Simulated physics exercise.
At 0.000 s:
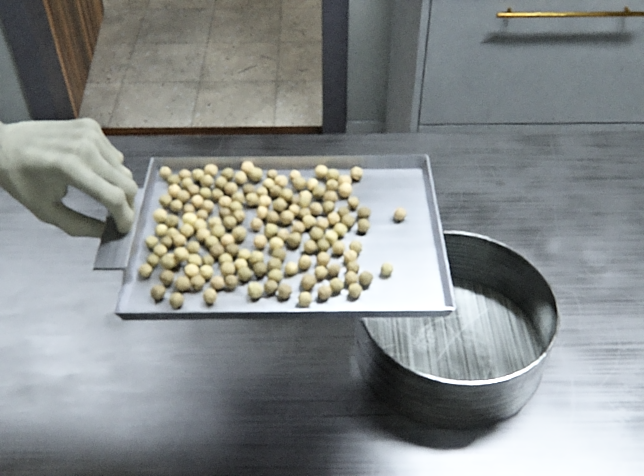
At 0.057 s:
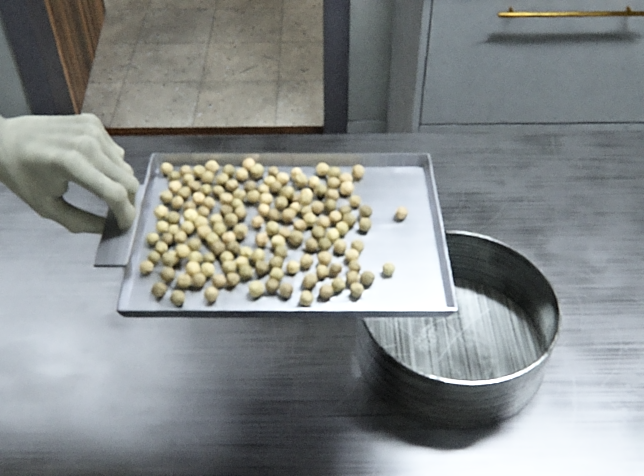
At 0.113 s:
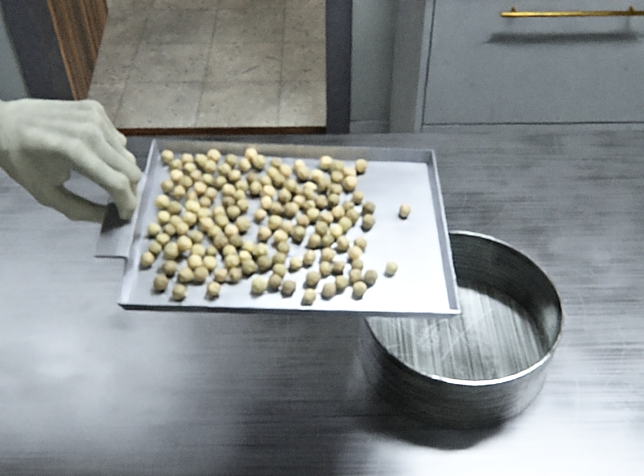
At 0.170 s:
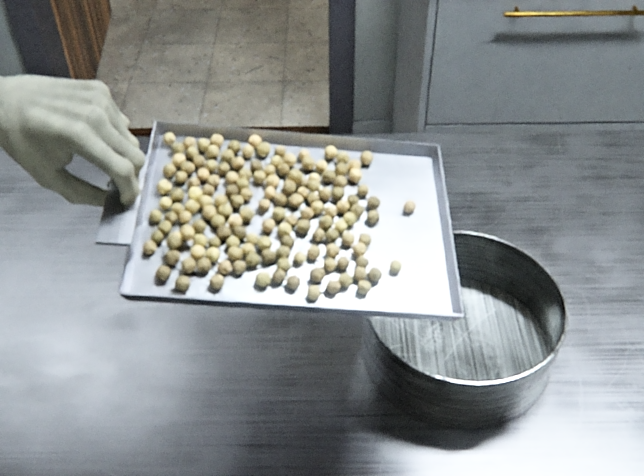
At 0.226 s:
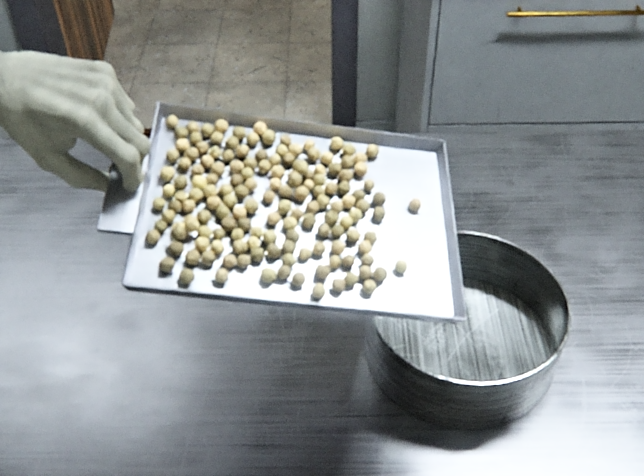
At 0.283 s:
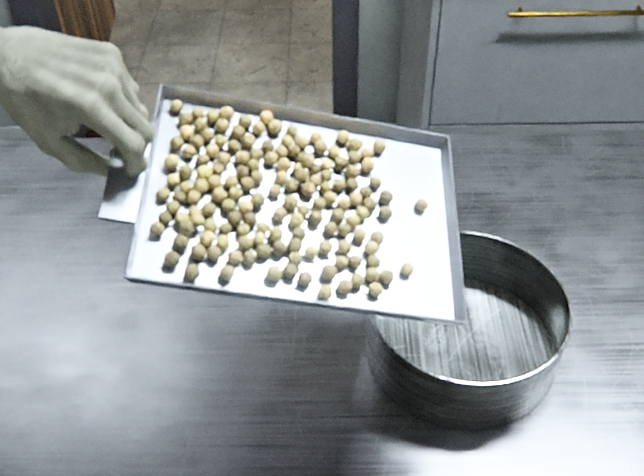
On a brushed grey worktop in a kitchen, a hand at the left holds a rimmed metal tray of round, tan nuts beside a round metal pot. The tray starts level, then the hand lifts its left end, slanting it down toward the pot while the nuts stay spread across it.
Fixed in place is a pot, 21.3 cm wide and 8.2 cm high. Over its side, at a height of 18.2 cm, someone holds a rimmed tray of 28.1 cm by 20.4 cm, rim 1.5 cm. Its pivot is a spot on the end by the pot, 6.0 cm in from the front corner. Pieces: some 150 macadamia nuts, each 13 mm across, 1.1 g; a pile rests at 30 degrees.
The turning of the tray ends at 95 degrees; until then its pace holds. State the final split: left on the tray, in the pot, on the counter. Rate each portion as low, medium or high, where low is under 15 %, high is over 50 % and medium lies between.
Tray low, pot medium, counter high.
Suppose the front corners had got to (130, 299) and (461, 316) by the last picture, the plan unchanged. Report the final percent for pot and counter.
Pot 20; counter 80.
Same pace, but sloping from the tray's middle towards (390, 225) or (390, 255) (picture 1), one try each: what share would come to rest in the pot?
That would be close to 90 per cent and then close to 65 per cent.
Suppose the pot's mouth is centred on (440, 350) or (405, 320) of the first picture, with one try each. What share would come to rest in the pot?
About 95 and 55 per cent.
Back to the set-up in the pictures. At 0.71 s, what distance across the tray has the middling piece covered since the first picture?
Displacement on the tray: Roughly 13 cm.
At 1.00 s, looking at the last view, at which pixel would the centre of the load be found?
(456, 353) or thereabouts.
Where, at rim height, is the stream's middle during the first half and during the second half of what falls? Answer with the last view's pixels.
First half close to (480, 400), second half close to (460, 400).
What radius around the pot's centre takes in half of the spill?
That comes to near 22 cm.
Then, at 0.71 s, tilt 55 degrees; the tray holds 85 %, the pot 0 %.
After 1.00 s, tilt 80 degrees; the tray holds 40 %, the pot 15 %.
After 1.39 s, tilt 95 degrees; the tray holds 0 %, the pot 30 %.
At rest (2.2 s), tray 0 %, pot 30 %, counter 70 %.
